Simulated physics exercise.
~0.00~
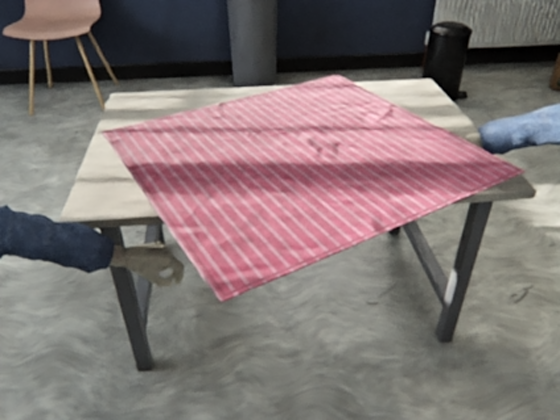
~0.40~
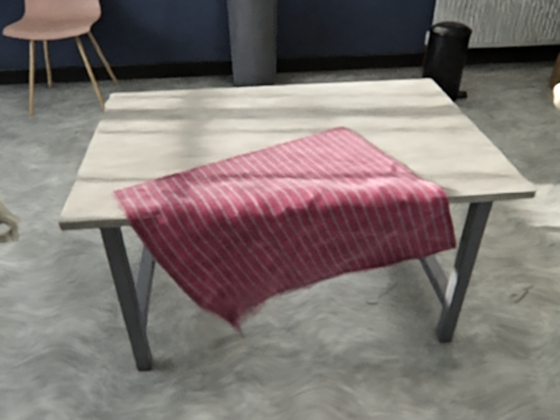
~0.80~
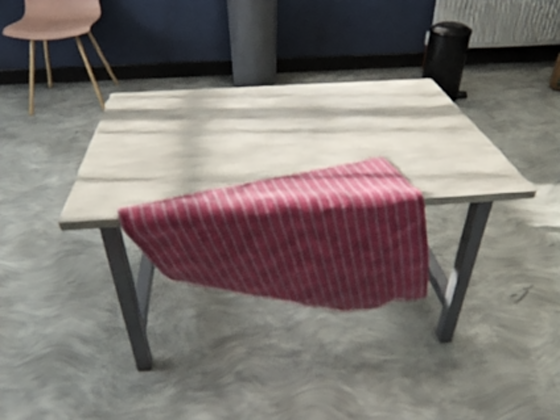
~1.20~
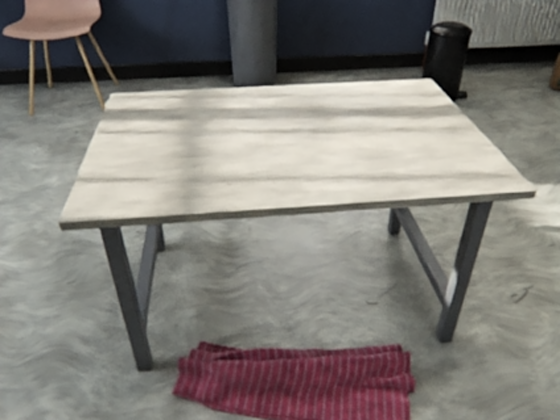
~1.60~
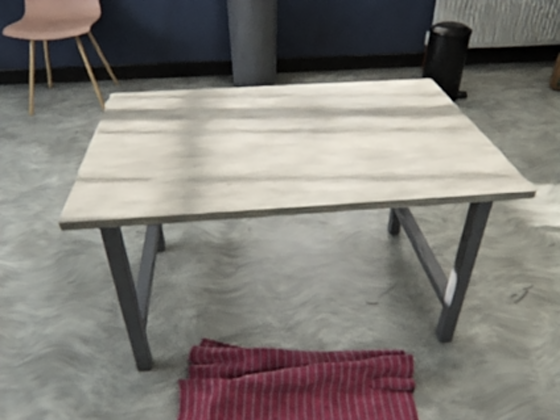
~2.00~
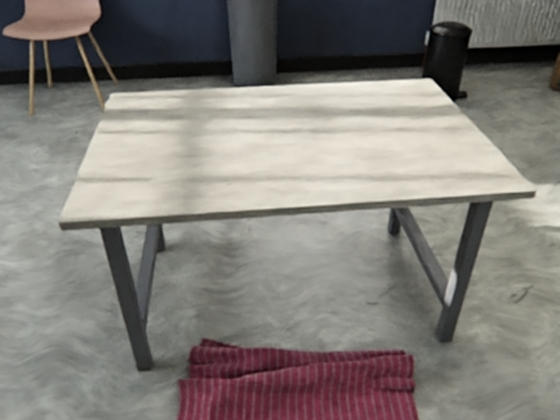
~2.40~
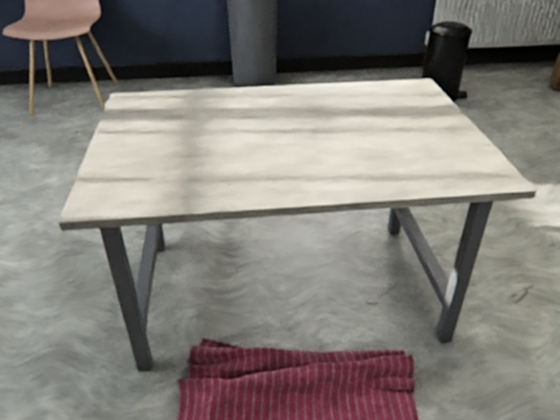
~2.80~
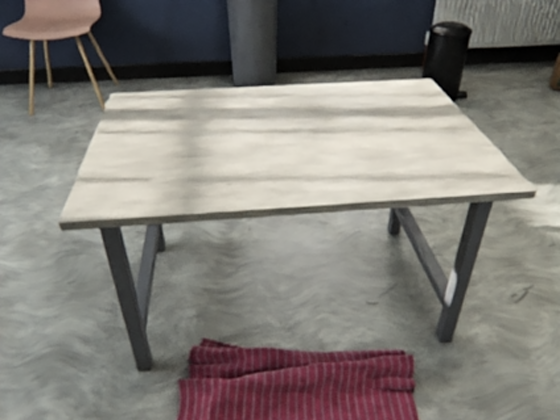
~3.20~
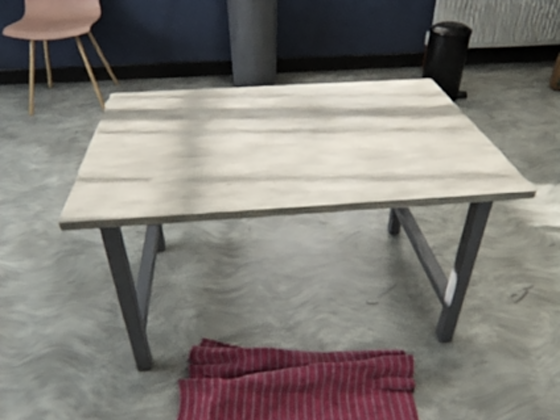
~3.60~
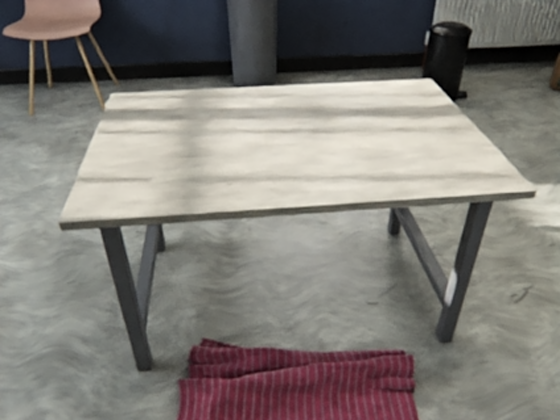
A red striped cloth, released by two hands, slides off the table's near edge onto the floor.
